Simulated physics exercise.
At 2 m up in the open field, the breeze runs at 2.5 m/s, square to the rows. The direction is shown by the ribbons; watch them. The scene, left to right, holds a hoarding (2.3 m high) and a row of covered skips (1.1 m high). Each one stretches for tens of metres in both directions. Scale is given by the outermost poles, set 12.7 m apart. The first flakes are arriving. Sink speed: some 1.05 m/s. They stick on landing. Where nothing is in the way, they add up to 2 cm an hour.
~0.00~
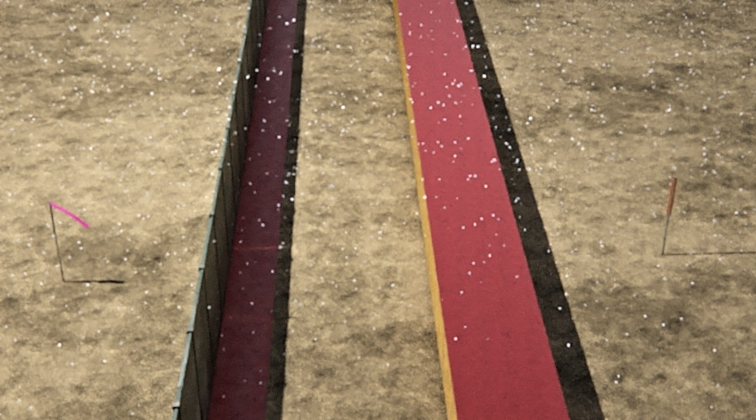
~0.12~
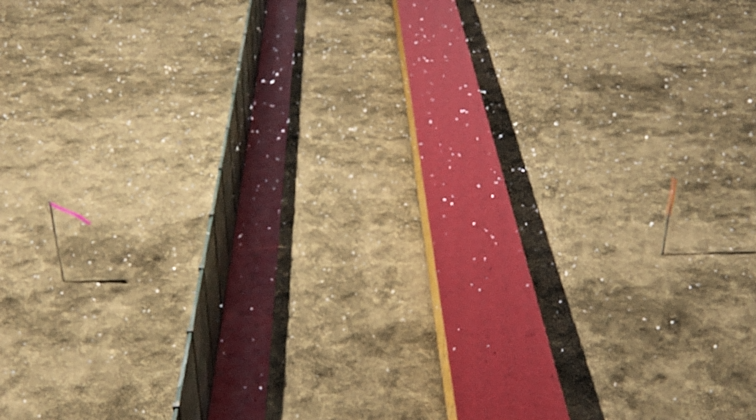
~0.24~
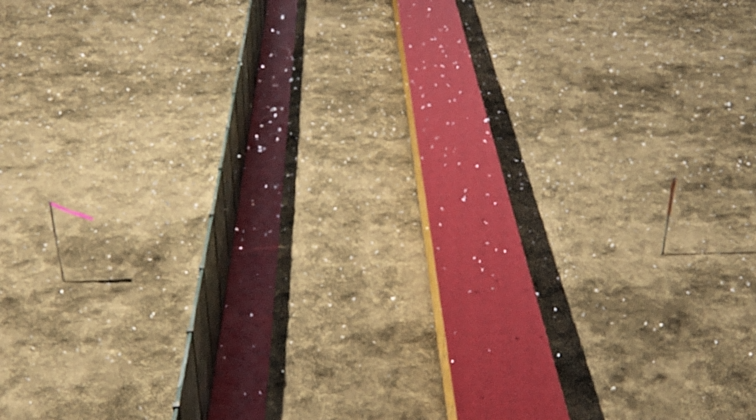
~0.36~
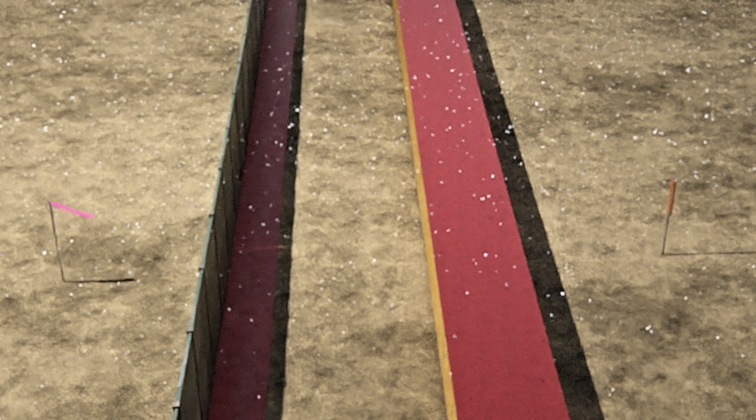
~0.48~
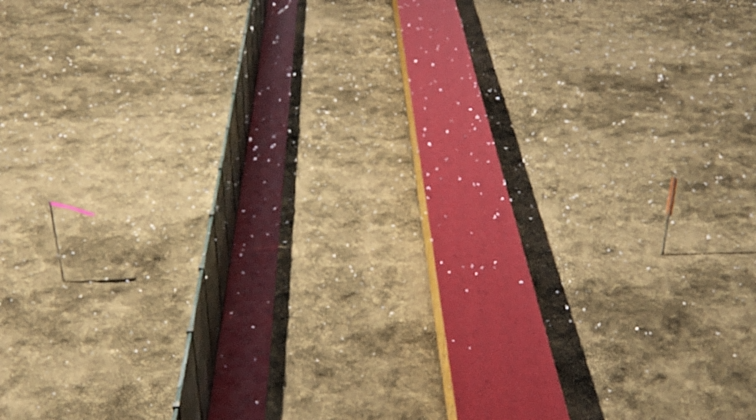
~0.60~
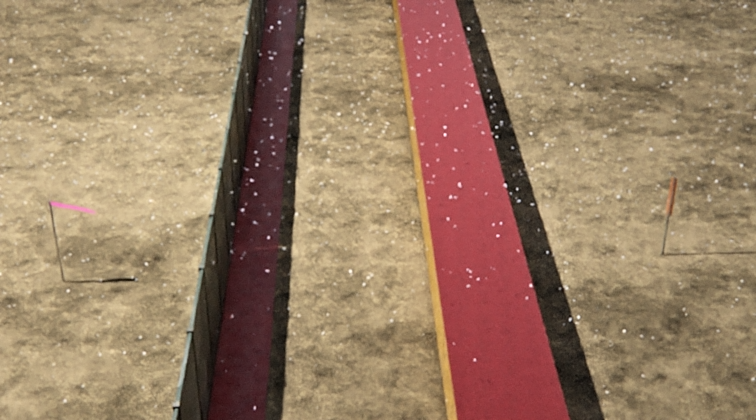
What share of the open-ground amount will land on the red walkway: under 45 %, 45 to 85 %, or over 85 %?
It will be between 45 and 85 % of the open amount.
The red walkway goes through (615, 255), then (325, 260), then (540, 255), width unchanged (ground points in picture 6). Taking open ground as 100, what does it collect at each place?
In order: Close to 90 %, close to 80 %, close to 90 %.
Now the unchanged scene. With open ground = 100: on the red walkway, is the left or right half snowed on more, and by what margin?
More on the right-hand part: About 25 points.
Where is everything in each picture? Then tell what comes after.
The first picture shows the left ribbon ends at (89, 227), leaning 55 degrees to the right.
The second picture shows the right ribbon ends at (669, 215), hanging almost straight and the red one passes (254, 260).
The third picture shows the left ribbon ends at (93, 220), leaning 65 degrees to the right, above the rows the flakes slant 75 degrees from upright, towards the right and the top of the hoarding crosses (227, 132).
The fourth picture shows the right ribbon ends at (669, 215), hanging almost straight and the red one passes (261, 200).
The fifth picture shows the left ribbon ends at (94, 215), leaning 70 degrees to the right and above the rows the flakes slant 75 degrees from upright, towards the right.
The sixth picture shows the right ribbon ends at (669, 215), hanging almost straight and the top of the row of covered skips crosses (463, 177).
After 10 minutes open ground has 3 mm and the red walkway 2 mm.
After 30 minutes open ground has 10 mm and the red walkway 7 mm.
After 60 minutes open ground has 20 mm and the red walkway 14 mm, so the red walkway has 71 % of the open amount; the left half of it has 59 %, the right half 84 %.
